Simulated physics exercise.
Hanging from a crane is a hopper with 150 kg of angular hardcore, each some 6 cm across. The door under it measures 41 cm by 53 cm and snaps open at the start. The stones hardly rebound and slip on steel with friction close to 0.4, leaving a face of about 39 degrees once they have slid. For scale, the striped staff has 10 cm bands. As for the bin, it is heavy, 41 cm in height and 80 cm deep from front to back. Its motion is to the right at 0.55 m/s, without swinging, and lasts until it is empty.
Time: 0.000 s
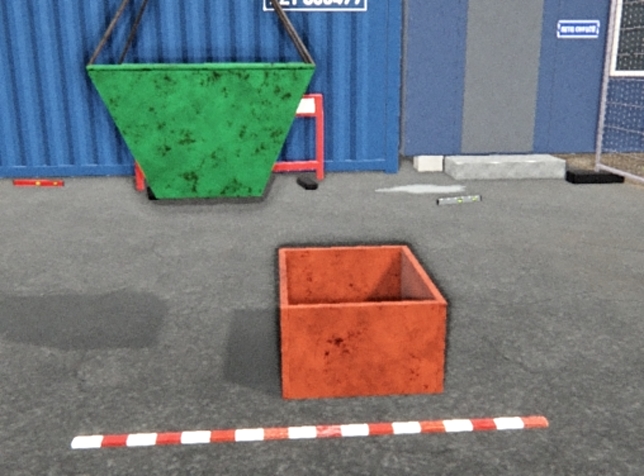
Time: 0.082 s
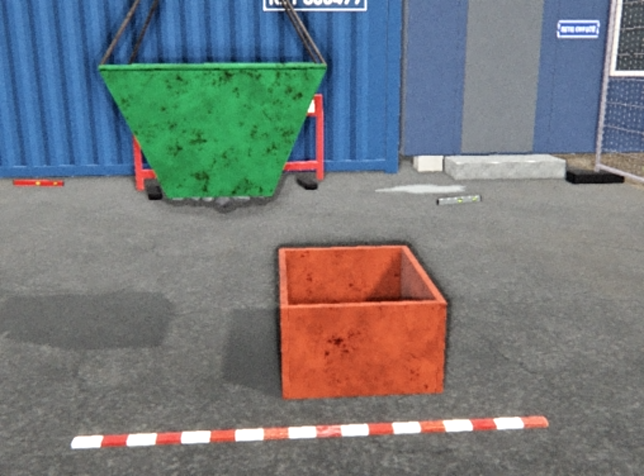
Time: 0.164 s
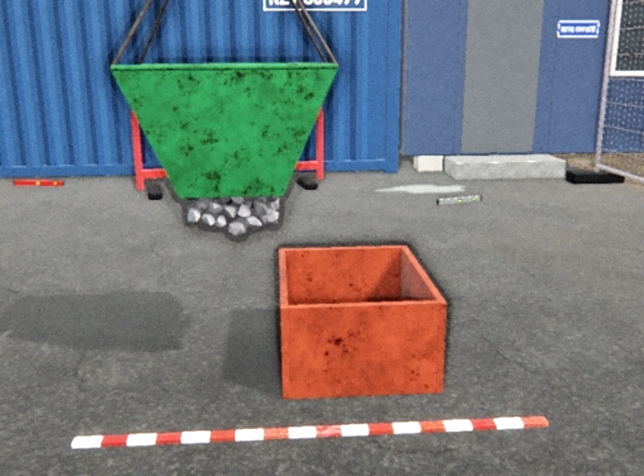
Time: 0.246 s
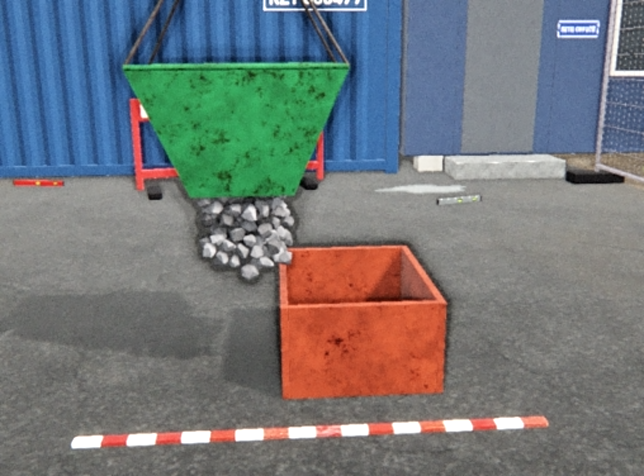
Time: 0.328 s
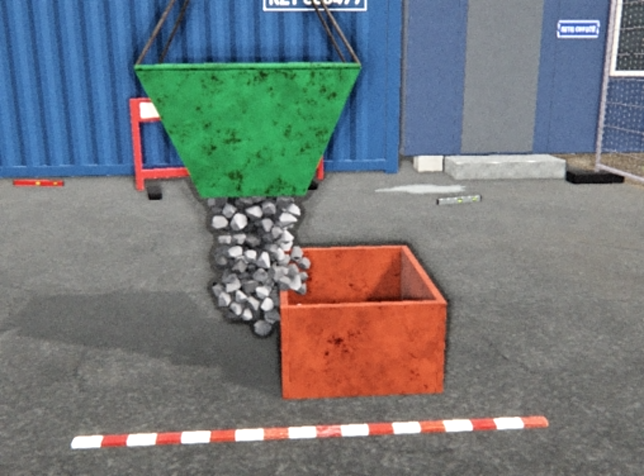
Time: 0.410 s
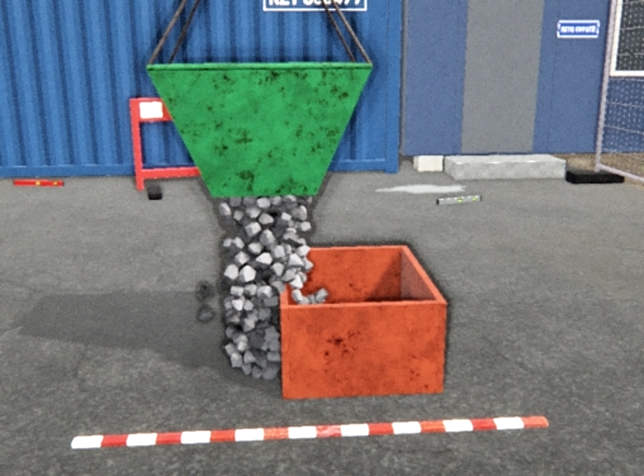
A green hopper hangs on dark cables above a grey paved yard, seen from a fixed, slightly raised viewpoint. An open orange-red bin sits right of centre behind a red-and-white striped staff, with a blue container and a red barrier behind. The hopper glides steadily right as grey stones pour from its base in a lengthening column, some reaching the bin's left edge and others dropping outside it.
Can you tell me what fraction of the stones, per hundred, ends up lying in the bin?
I'd say around 44 in every hundred.
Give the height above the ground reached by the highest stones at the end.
Height at rest: Around 24 cm.
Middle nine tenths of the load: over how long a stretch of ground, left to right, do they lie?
110 cm.
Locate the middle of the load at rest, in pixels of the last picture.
(275, 342).
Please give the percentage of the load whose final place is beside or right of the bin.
0 %.
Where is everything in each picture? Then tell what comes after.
In the first frame, the outlet is at (208, 185); nothing has dropped yet.
In the second frame, the outlet is at (220, 185); 6 % is out.
In the third frame, the outlet is at (231, 184); 19 % is out, the lowest stones still above the rim at (234, 218), 70 cm up.
In the fourth frame, the outlet is at (242, 184); 33 % is out, the lowest stones still above the rim at (246, 258), 51 cm up.
In the fifth frame, the outlet is at (253, 184); 49 % is out, the lowest stones still above the rim at (276, 269), 45 cm up.
In the sixth frame, the outlet is at (264, 184); 70 % is out, the lowest stones still above the rim at (260, 263), 45 cm up.
After 0.7 s, 0 % in the hopper, 57 % falling or lying left of the bin, 43 % falling or lying in the bin; the stones farthest right are at (394, 331).
After 1.1 s, 0 % in the hopper, 56 % falling or lying left of the bin, 44 % falling or lying in the bin; the stones farthest right are at (408, 331).
After 1.7 s, 0 % in the hopper, 56 % falling or lying left of the bin, 44 % falling or lying in the bin; the stones farthest right are at (410, 337).
After 2.6 s, 0 % in the hopper, 56 % falling or lying left of the bin, 44 % falling or lying in the bin; the stones farthest right are at (410, 337).
After 4.5 s, 0 % in the hopper, 56 % left of the bin, 44 % in the bin; the stones farthest right are at (410, 337).
